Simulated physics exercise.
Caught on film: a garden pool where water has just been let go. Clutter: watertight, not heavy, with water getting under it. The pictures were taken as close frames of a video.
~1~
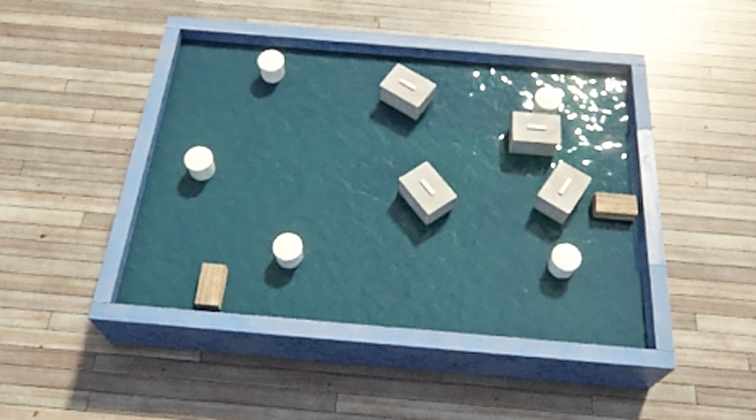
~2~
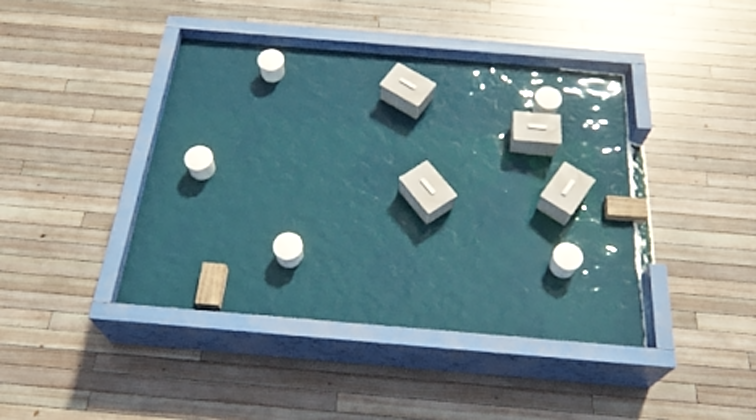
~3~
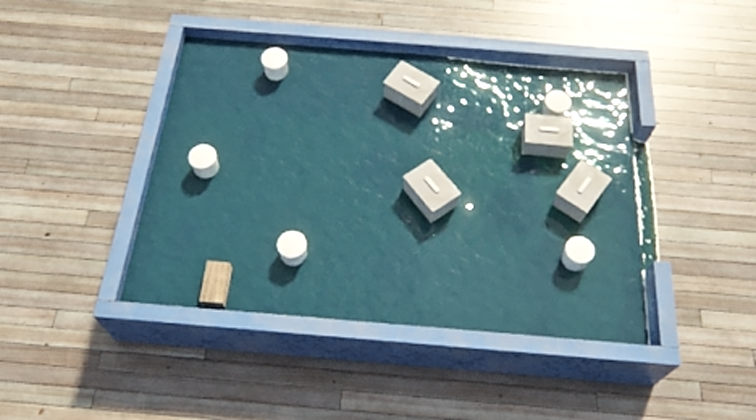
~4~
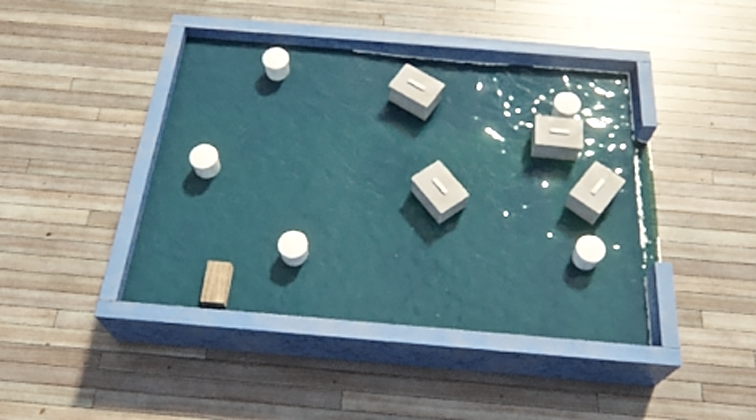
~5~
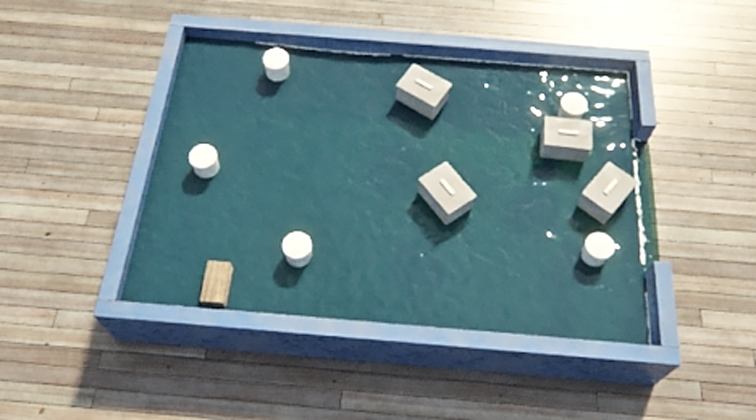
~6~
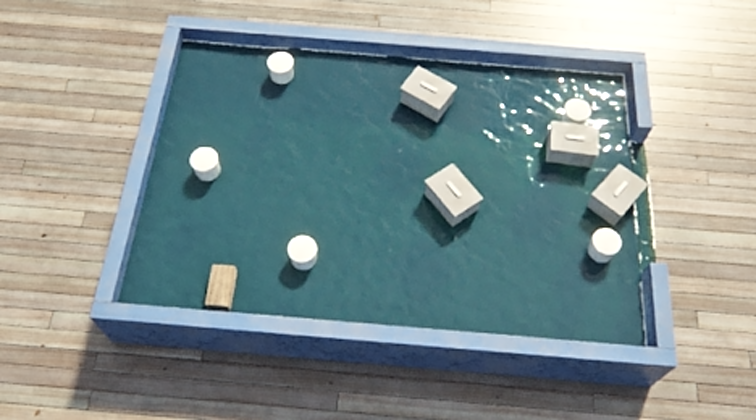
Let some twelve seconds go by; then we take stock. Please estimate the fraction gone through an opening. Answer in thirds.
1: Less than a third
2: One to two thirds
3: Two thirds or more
One to two thirds (2).
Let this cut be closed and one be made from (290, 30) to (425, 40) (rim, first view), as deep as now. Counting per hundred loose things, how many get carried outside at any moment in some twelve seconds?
Result: 20 per cent.
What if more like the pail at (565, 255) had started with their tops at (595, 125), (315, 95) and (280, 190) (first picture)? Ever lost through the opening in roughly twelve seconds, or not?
Outcome for each, listed in order: Leaves, does not leave, does not leave.
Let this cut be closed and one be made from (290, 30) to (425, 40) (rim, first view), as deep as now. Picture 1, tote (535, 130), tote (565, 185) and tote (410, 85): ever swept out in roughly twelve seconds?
Object by object: Never exits, never exits, drifts out.
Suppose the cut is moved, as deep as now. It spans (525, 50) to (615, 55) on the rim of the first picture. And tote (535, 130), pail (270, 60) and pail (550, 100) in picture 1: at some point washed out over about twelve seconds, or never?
First flushed away, then held back, then flushed away.
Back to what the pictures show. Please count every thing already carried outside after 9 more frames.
All told, it is 5.
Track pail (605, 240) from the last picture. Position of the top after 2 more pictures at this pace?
The top ends up somewhere near (632, 234).
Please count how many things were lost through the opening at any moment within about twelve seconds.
5.
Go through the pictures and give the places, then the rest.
The first frame shows a tote at (565, 187) floats; a pail at (566, 257) floats; 0 of 11 have shifted.
The second frame shows a tote at (568, 188), afloat; a pail at (568, 256) floats; 1 of 11 have shifted.
The third frame shows a tote at (584, 186), afloat, close to its start; a pail at (580, 250) floats, close to its start; 5 of 11 have shifted.
The fourth frame shows a tote at (598, 187), afloat, close to its start; a pail at (591, 249), afloat, close to its start; 6 of 11 have shifted.
The fifth frame shows a tote at (610, 187), afloat, a stride from its start; a pail at (600, 246), afloat, close to its start; 7 of 11 have shifted.
The sixth frame shows a tote at (620, 189) floats, a stride from its start; a pail at (607, 241), afloat, a stride from its start; 10 of 11 have shifted.
A moment on, 2 of 11 are out; 9 afloat.
Next, 5 of 11 are out; 6 afloat.
Later, 5 of 11 are out; 6 afloat.
In the end, 5 of 11 are out; 6 afloat.
